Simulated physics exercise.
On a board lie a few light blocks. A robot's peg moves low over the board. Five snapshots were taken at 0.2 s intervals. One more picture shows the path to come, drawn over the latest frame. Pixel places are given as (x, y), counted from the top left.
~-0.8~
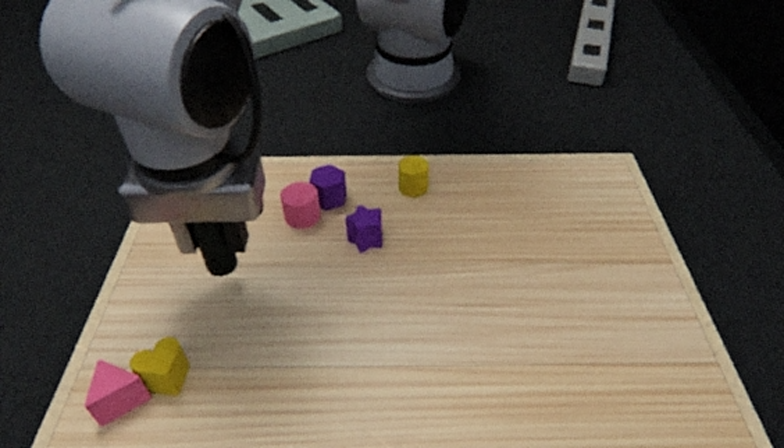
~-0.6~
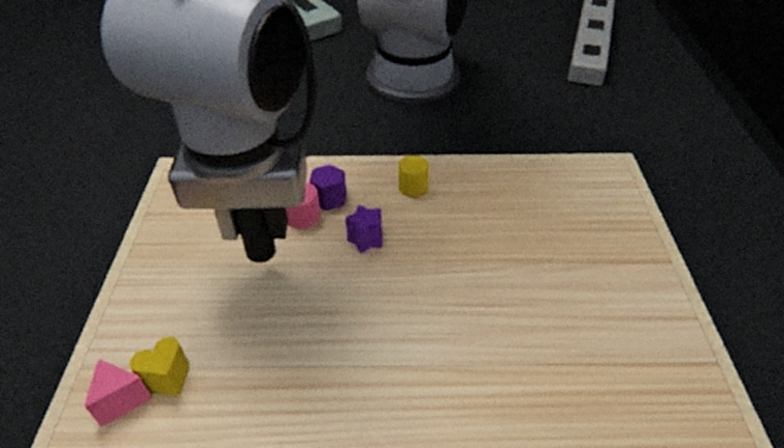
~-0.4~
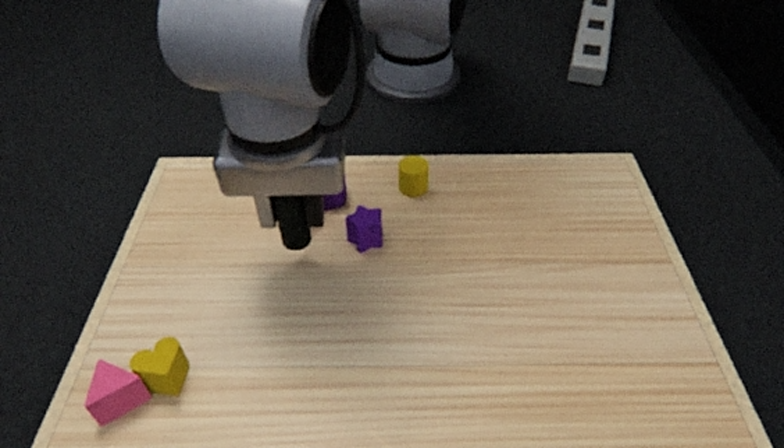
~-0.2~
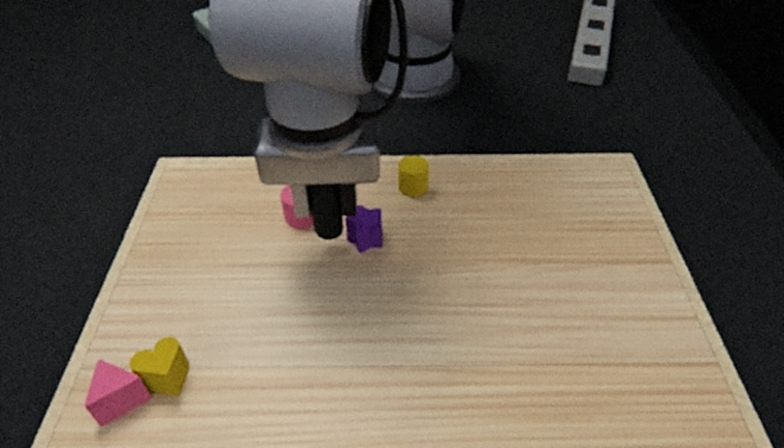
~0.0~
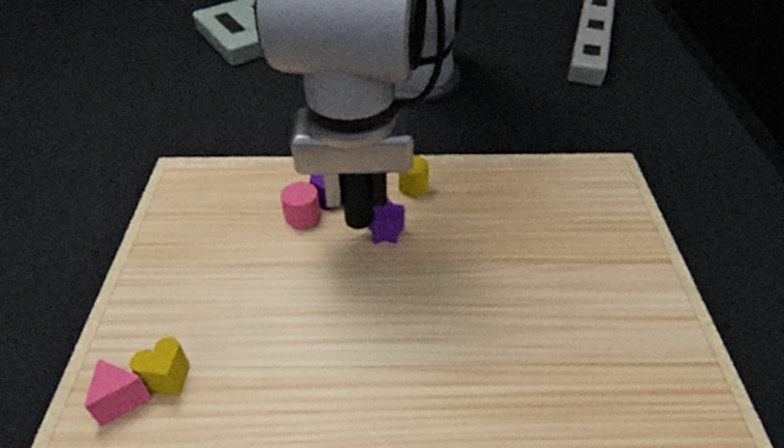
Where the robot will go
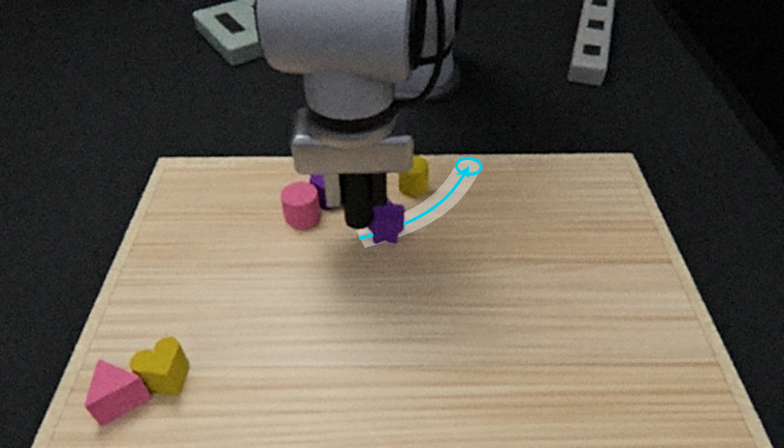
On a wooden board, a robot arm's peg moves right and nudges a purple star rightward.
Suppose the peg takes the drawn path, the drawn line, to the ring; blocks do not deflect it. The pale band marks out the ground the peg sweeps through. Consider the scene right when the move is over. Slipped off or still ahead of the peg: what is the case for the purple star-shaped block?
I think it loses its spot in front.
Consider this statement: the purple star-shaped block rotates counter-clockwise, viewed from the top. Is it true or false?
That claim is false.
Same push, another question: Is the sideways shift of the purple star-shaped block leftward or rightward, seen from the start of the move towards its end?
Facing from start to end, it shifts right.
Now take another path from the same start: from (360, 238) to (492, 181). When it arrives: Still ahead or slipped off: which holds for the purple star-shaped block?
By then it is beside or behind the peg.
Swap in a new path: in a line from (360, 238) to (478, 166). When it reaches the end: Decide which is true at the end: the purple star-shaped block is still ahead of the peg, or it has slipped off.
I believe the purple star-shaped block loses its place ahead of the peg and slips off.
Drawn move, from (360, 238) via (411, 221) and (448, 196), ending at (469, 166).
What follows on the original path. One third of the way, peg at (411, 203); purple star-shaped block at (438, 194).
Two thirds of the way, peg at (449, 178); purple star-shaped block at (472, 183), turned 55° clockwise.
At the end, peg at (471, 149); purple star-shaped block at (473, 182), turned 65° clockwise; yellow disc still.
